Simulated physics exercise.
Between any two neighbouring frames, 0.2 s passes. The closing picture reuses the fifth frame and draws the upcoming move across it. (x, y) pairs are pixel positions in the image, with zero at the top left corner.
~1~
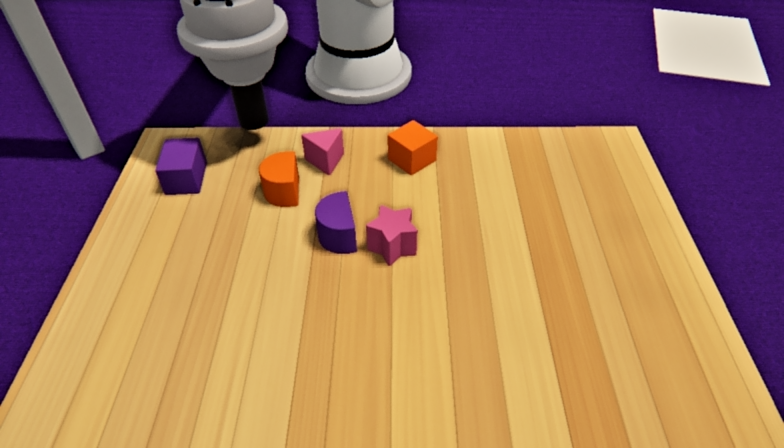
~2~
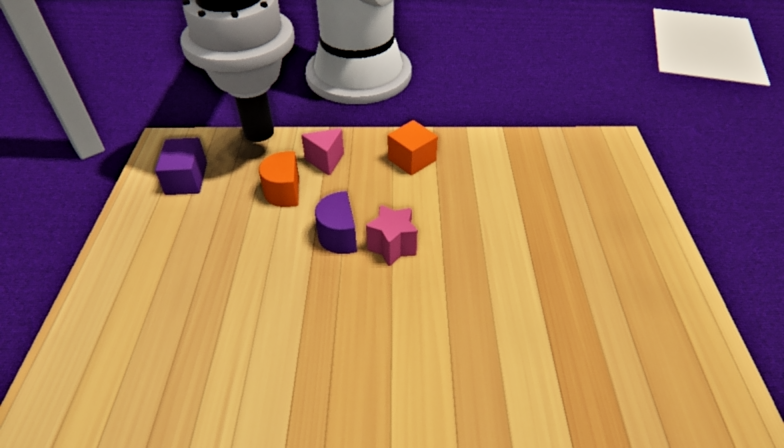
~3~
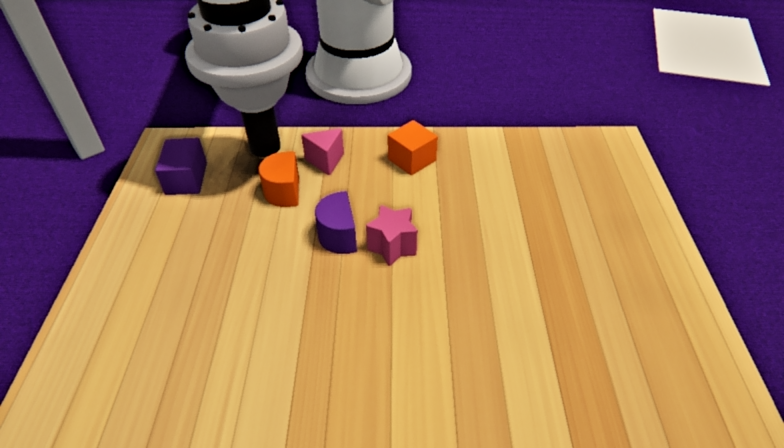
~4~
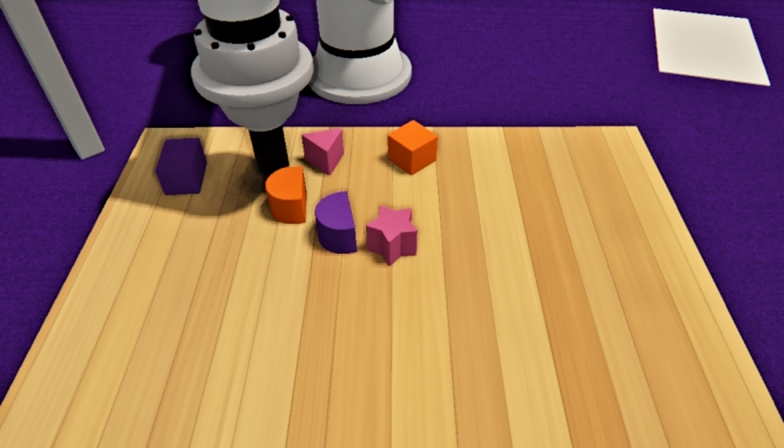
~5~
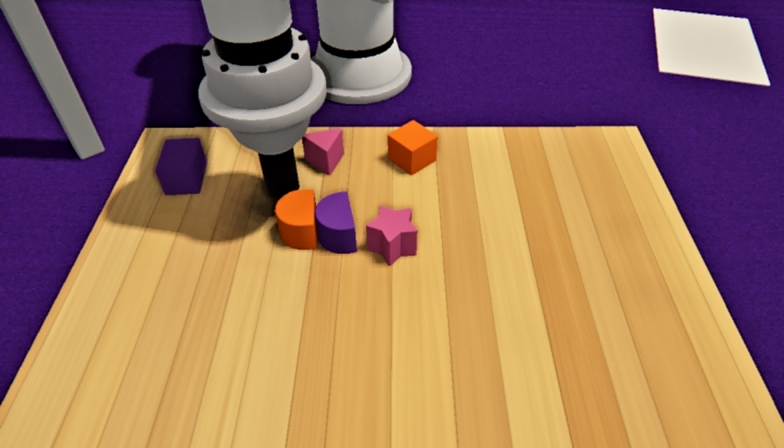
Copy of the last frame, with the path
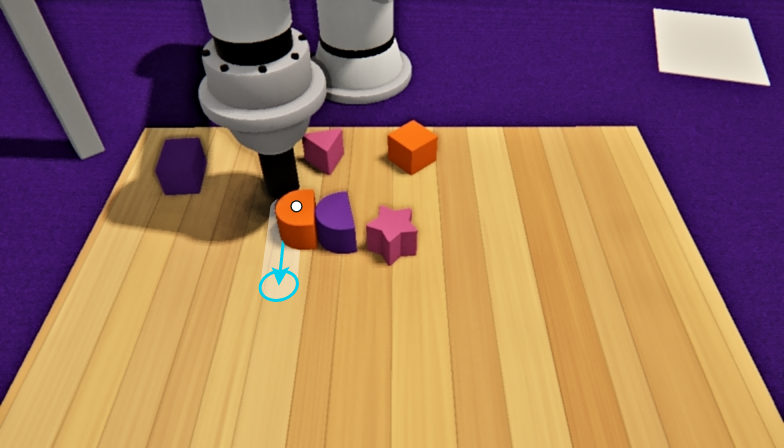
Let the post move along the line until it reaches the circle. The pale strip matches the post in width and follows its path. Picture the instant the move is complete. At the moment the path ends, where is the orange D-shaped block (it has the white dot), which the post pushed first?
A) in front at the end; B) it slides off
The answer is B.
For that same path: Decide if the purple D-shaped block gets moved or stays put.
That block is going to be left alone.
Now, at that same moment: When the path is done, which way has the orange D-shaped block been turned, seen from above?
Watching from overhead, you'd notice the orange D-shaped block rotating counter-clockwise.
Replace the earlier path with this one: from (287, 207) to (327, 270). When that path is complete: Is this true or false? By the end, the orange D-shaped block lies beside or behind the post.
That claim is false.
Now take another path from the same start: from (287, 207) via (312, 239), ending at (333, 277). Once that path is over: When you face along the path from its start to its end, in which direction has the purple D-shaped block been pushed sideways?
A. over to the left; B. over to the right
Choice A: Over to the left.
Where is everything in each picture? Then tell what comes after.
In the first frame, lower end of the post (254, 122), tops of blocks, orange D-shaped block (279, 166), purple D-shaped block (335, 210).
In the second frame, post (259, 133), blocks as before.
In the third frame, post (266, 148), blocks as before.
In the fourth frame, post (273, 166), orange D-shaped block (286, 182).
In the fifth frame, post (283, 188), orange D-shaped block (296, 206), purple D-shaped block (335, 210).
The drawn path runs in a line from (287, 207) to (279, 285); the dot is on the orange D-shaped block.
What follows on the original path. One third of the way, post (280, 213); orange D-shaped block (301, 230), turned 15° anticlockwise.
Two thirds of the way, post (277, 239); orange D-shaped block (310, 251), turned 45° anticlockwise.
At the end, post (274, 267); orange D-shaped block (320, 268), turned 85° anticlockwise; purple D-shaped block not moved.
